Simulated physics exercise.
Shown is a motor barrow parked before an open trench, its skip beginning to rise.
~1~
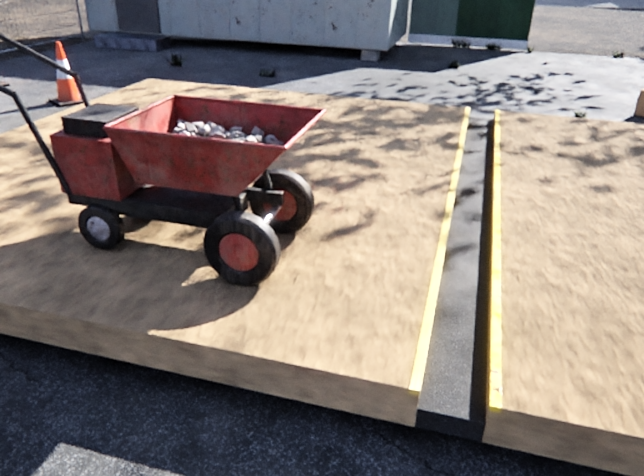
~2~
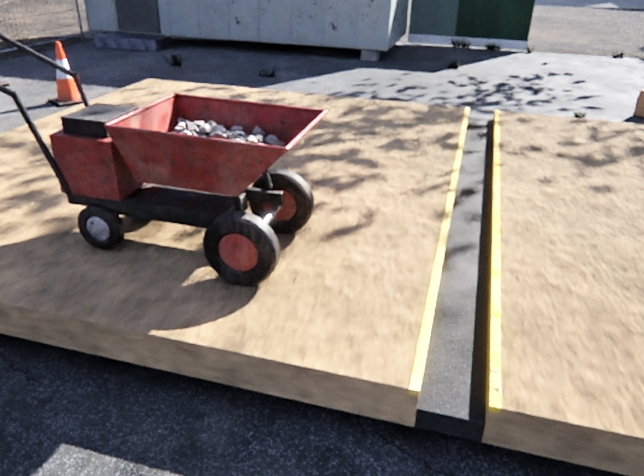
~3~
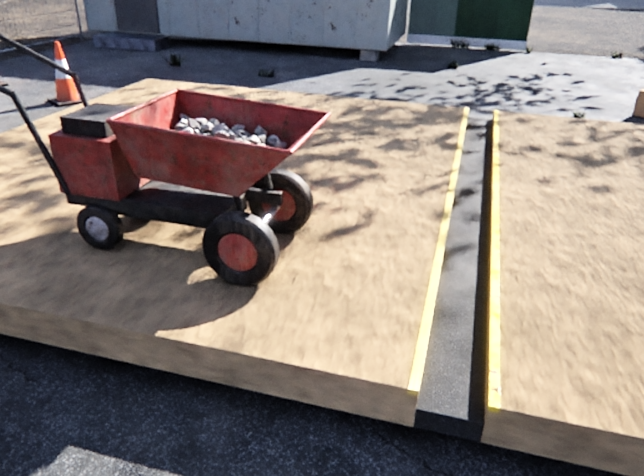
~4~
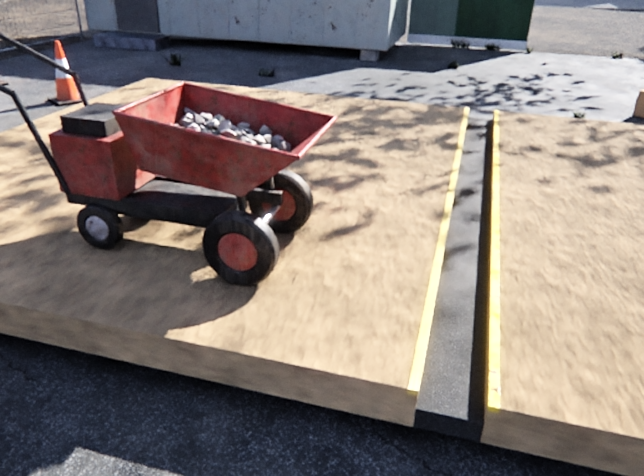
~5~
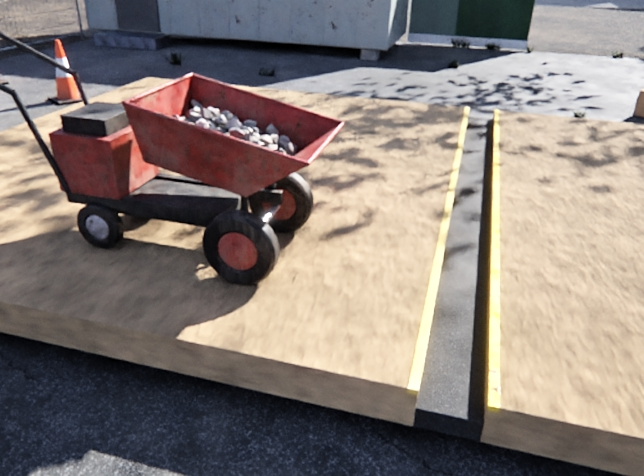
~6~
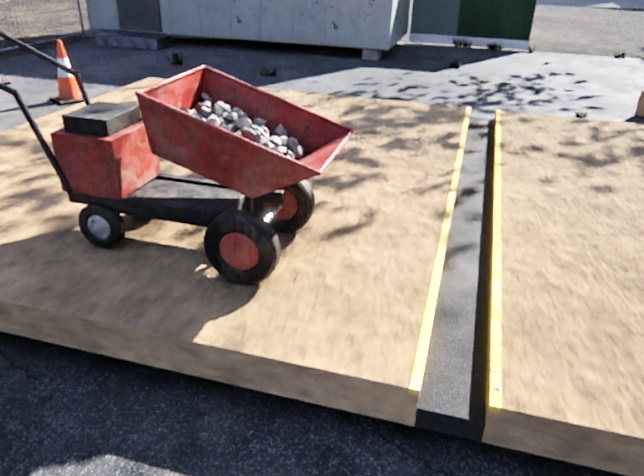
A red motor barrow stands before a trench as its stone-filled skip tilts toward the right.
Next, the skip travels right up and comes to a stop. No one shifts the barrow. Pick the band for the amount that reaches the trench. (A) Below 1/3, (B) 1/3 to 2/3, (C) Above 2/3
A.
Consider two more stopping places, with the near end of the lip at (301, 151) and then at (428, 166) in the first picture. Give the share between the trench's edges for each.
First spot: Roughly 40 percent; second spot: Roughly 10 percent.
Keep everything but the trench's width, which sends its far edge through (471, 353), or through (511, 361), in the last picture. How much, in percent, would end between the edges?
Near 20 % and 30 %.
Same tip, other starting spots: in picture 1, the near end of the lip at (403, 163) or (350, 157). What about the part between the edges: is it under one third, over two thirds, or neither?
At the first stop the answer is one to two thirds, and at the second it is beyond two thirds.
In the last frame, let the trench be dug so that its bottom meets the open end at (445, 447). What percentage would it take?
I'd say roughly 30 in a hundred.
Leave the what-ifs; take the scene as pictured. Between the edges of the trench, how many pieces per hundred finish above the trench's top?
5 in a hundred.
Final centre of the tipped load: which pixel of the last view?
Roughly at (409, 271), give or take.
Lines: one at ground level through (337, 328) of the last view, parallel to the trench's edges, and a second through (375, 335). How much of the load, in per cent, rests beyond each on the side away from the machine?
Around 80 in a hundred for the first, 60 in a hundred for the second.
Shortly afterwards, skip tipped steeply; the whole lot in the skip.
Next, skip tipped steeply; the bulk in the skip; near a quarter short of the trench; only a few falling.
Some moments later, skip tipped right over; a little in the skip; near two thirds short of the trench; near a quarter in or heaped over the trench.
In the end, skip tipped right over; a little in the skip; near two thirds short of the trench; near a quarter in or heaped over the trench; none at all beyond it.
